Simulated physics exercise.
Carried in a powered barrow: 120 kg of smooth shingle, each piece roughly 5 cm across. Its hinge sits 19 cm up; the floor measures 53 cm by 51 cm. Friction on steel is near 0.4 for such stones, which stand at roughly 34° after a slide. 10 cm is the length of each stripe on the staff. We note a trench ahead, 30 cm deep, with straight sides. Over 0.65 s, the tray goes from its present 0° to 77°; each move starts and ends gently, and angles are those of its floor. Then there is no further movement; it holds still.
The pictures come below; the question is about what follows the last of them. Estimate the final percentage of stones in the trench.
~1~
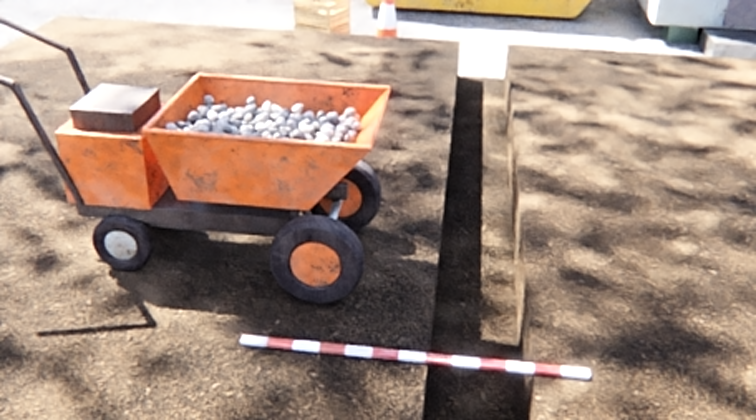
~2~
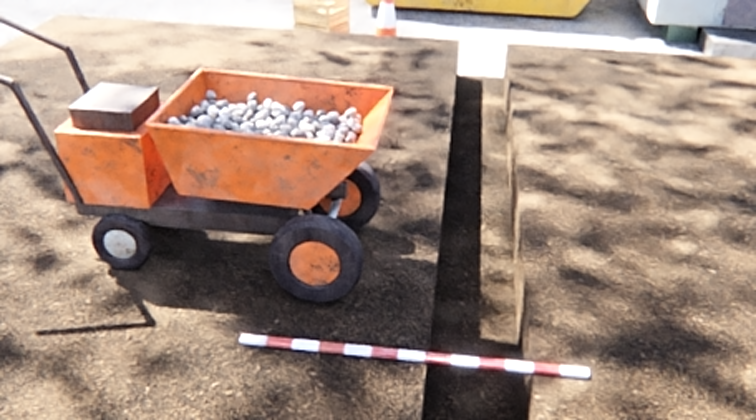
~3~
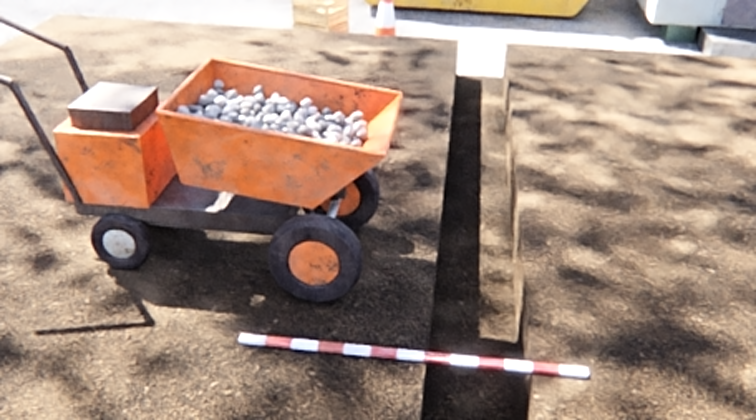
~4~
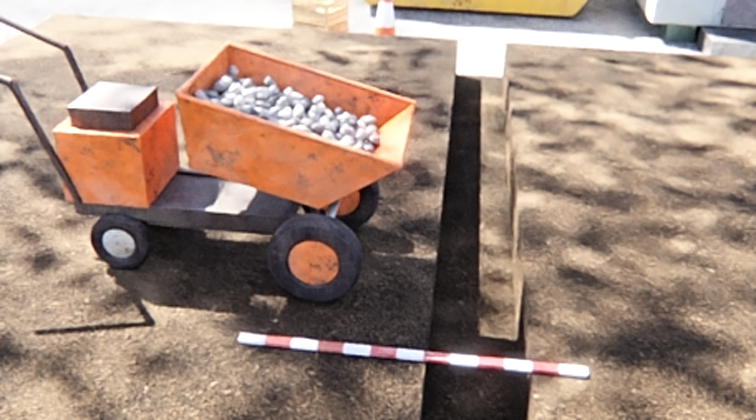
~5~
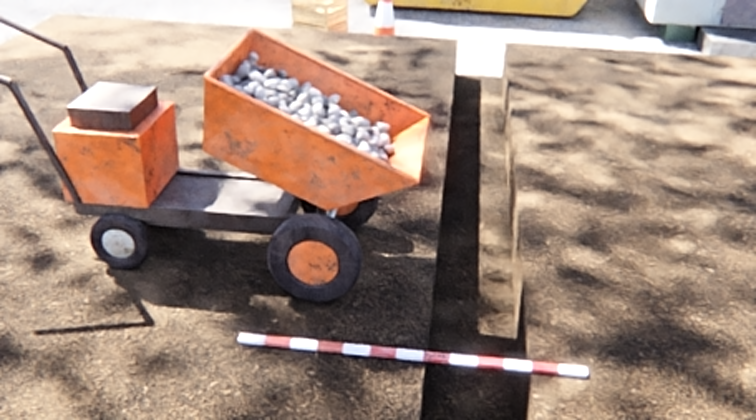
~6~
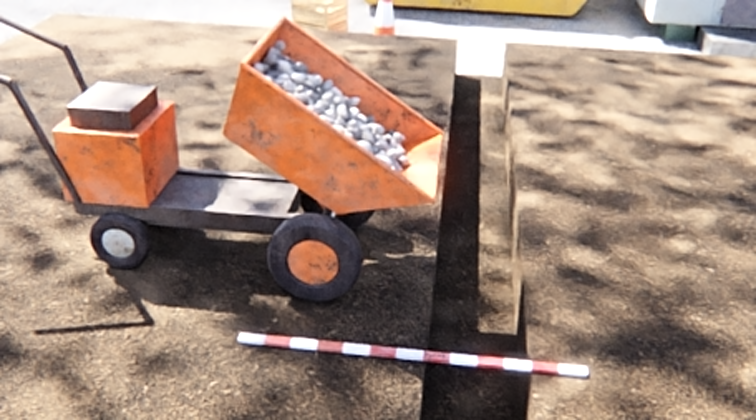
I would say 81 percent.
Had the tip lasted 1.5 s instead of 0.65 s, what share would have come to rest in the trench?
Then about 95 per cent.
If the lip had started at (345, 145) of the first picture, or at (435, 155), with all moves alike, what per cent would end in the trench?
Around 95 and then 20 percent.
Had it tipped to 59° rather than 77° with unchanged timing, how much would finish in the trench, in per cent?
It comes out at about 60 percent.
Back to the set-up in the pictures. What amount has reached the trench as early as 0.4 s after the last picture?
About 40%.
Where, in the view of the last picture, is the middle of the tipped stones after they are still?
Look at roughly (492, 316).
Then, 0.2 s after the last picture the floor is at 65°, 100 % in the tray; the foremost stones are at (446, 230).
Then, 0.4 s after the last picture the floor is at 77°, 60 % in the tray, 38 % in the trench, 2 % past the trench; the foremost stones are at (540, 288).
Then, 0.8 s after the last picture the floor is at 77°, 5 % in the tray, 76 % in the trench, 20 % past the trench; the foremost stones are at (734, 310).
Then, 2.8 s after the last picture the floor is at 77°, 0 % in the tray, 81 % in the trench, 19 % past the trench; the foremost stones are past the picture's edge.
